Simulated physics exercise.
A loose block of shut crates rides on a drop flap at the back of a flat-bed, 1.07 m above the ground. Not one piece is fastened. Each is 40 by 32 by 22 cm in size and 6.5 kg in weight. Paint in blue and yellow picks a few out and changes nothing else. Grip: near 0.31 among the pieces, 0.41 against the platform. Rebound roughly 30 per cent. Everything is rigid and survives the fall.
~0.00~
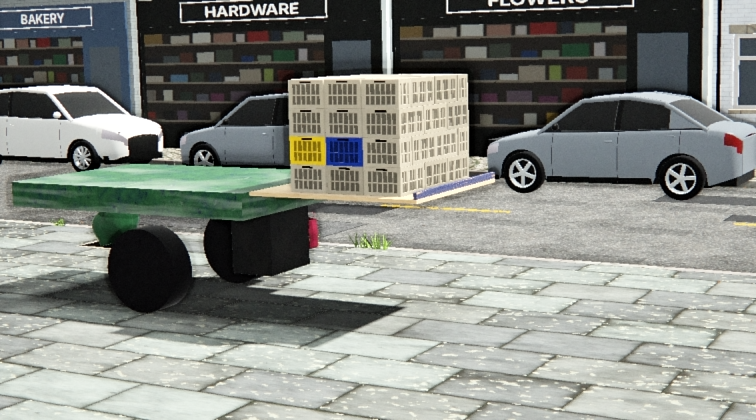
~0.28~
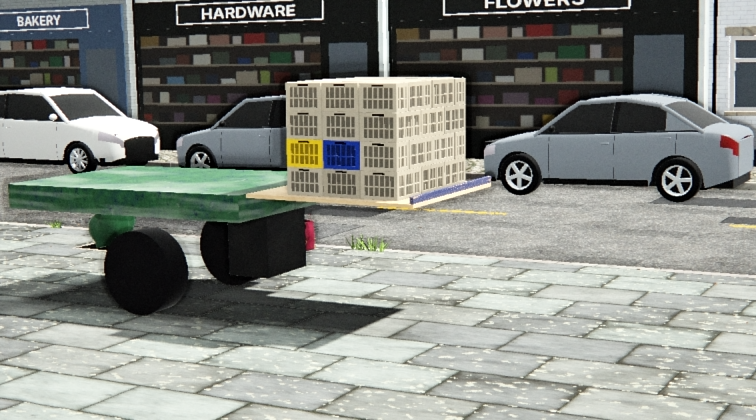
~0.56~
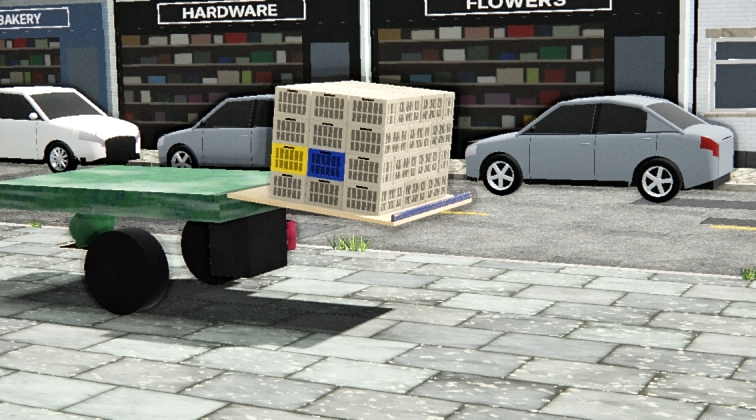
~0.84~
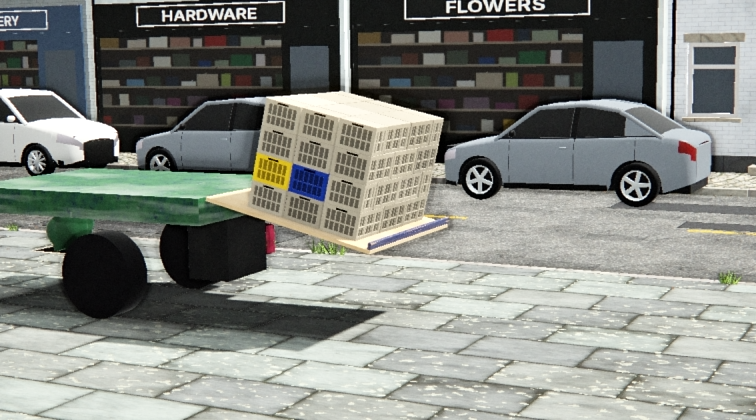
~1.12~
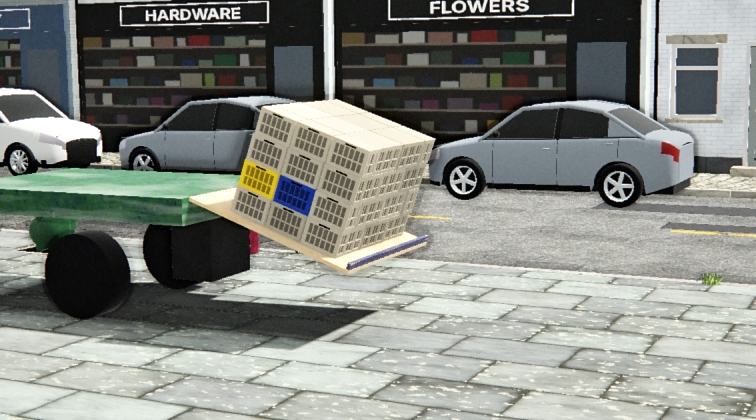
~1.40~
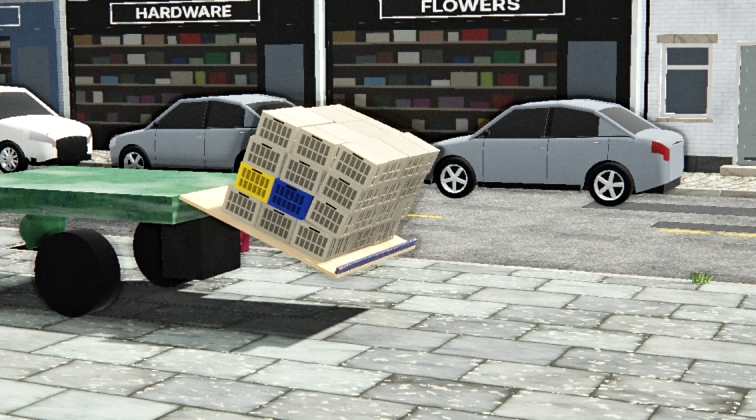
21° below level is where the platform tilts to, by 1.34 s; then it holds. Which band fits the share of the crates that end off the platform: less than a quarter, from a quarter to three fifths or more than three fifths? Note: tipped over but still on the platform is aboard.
Over three fifths.
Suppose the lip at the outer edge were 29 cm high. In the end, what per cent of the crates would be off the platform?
You'd get 30 in a hundred.
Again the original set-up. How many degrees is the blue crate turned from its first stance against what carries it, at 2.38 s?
Something like 0°, more or less.
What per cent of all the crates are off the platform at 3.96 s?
By then, 70 per cent.
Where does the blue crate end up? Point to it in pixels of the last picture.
Its middle finishes near pixel (312, 341) of the last picture.
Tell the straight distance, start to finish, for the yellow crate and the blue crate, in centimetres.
The yellow one ends 200 cm from its start and the blue one 150 cm.
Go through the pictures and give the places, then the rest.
In the first picture (places mark the middle of the side facing us; the camera pans a little; leans and shifts are taken against what carries them), platform's outer corner (415, 202) slope 0°; blue crate (343, 152); yellow crate (307, 151); nothing disturbed.
In the second picture, platform's outer corner (411, 206) slope 1°; yellow crate (304, 154).
In the third picture, platform's outer corner (392, 224) slope 6°; blue crate (325, 165).
In the fourth picture, platform's outer corner (368, 252) slope 13°; blue crate (308, 182).
In the fifth picture, platform's outer corner (346, 272) slope 19°; blue crate (293, 195); 12 disturbed, none off the platform.
In the sixth picture, platform's outer corner (335, 276) slope 21°; yellow crate (254, 182) shifted 50 mm; blue crate (288, 199) shifted 41 mm; steepest lean 6°, the crate at (419, 142); 35 disturbed, none off the platform.
After 1.80 s, slope 21°; 11 of the 42 crates off the platform; yellow crate shifted 14 cm; blue crate shifted 12 cm.
After 2.38 s, slope 21°; 21 of the 42 crates off the platform; yellow crate shifted 30 cm; blue crate shifted 30 cm.
After 3.96 s, slope 21°; 29 of the 42 crates off the platform; blue crate leaning 57°, 58 cm lower; yellow crate leaning 42°, 14 cm lower.
At rest (6.7 s), slope 21°; 32 of the 42 crates off the platform; yellow crate on its side; blue crate leaning 21°, 74 cm lower. That is 76 per cent. As the last picture would show them, middles, yellow crate near (404, 344), blue crate near (312, 341).
